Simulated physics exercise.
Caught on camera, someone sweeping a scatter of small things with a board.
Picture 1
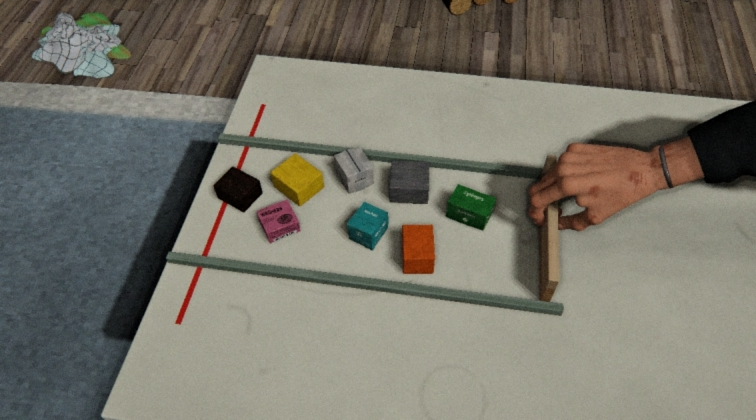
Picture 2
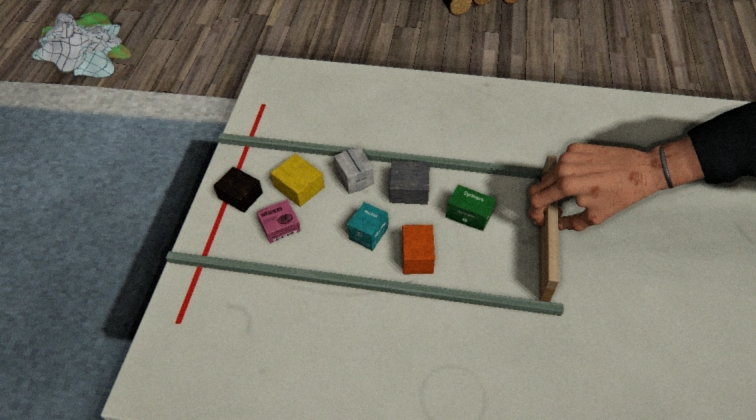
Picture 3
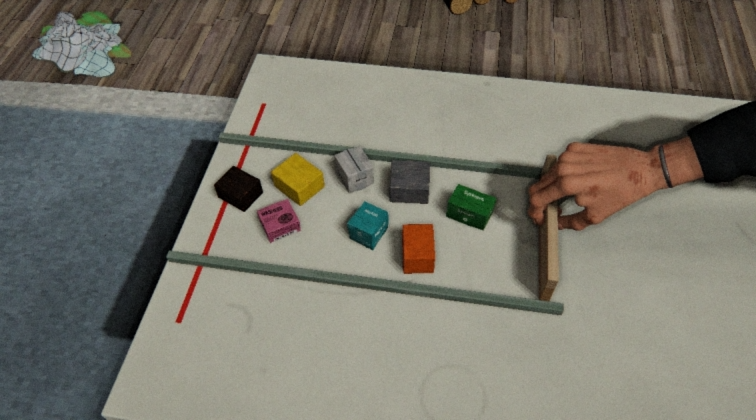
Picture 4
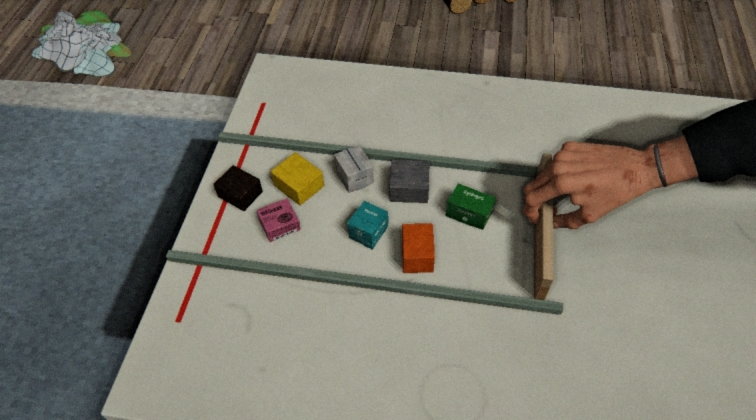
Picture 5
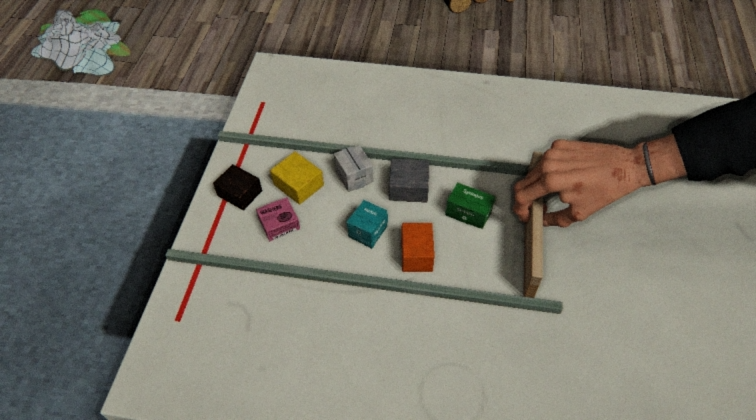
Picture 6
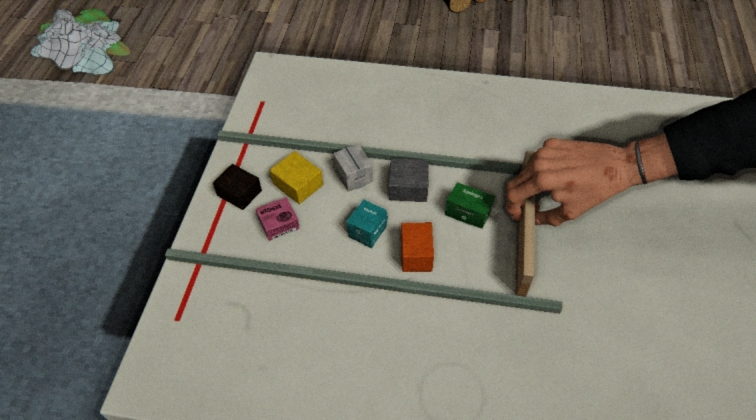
In the video, a hand holds a wooden board upright at the right end of two rails on a table, then slides it slightly left toward scattered coloured blocks and boxes, which stay practically still near a red line.
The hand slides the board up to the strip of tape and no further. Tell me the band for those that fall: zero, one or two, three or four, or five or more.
The number that fall off is five or more.
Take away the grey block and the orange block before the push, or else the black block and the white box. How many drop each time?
3 in the first case, 3 in the second.
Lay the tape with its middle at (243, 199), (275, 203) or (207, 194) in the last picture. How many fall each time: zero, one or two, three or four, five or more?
In that order: Three to four; either one or two; five or over.
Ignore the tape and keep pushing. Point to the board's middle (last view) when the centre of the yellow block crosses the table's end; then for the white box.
At (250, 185) for the yellow block; at (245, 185) for the white box.
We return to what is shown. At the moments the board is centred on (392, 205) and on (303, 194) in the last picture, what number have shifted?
First 5, then 8.
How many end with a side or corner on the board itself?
In contact: 3.
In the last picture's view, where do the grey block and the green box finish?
Near (222, 149) and (206, 181).
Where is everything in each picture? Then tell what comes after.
In the first picture, black block (238, 189); pink box (279, 221); yellow block (298, 180); board (548, 226); tape (226, 199).
In the second picture, pink box (279, 221); grey block (410, 183).
In the third picture, yellow block (298, 179); orange block (418, 249).
In the fourth picture, black block (238, 188); turquoise box (368, 225).
In the fifth picture, pink box (278, 219); green box (470, 206).
In the sixth picture, black block (238, 187); pink box (278, 219); yellow block (297, 177); board (526, 221); tape (226, 197).
Soon after, none off yet; black block at rest near (238, 187); pink box at rest near (278, 219); yellow block at rest near (297, 177).
After that, none off yet; black block displaced about its own width near (215, 185); pink box displaced about its own width near (231, 212); yellow block displaced about its own width near (260, 176).
In the end, the number that fall off is five or more; gone, turquoise box, white box, yellow block, pink box and black block.
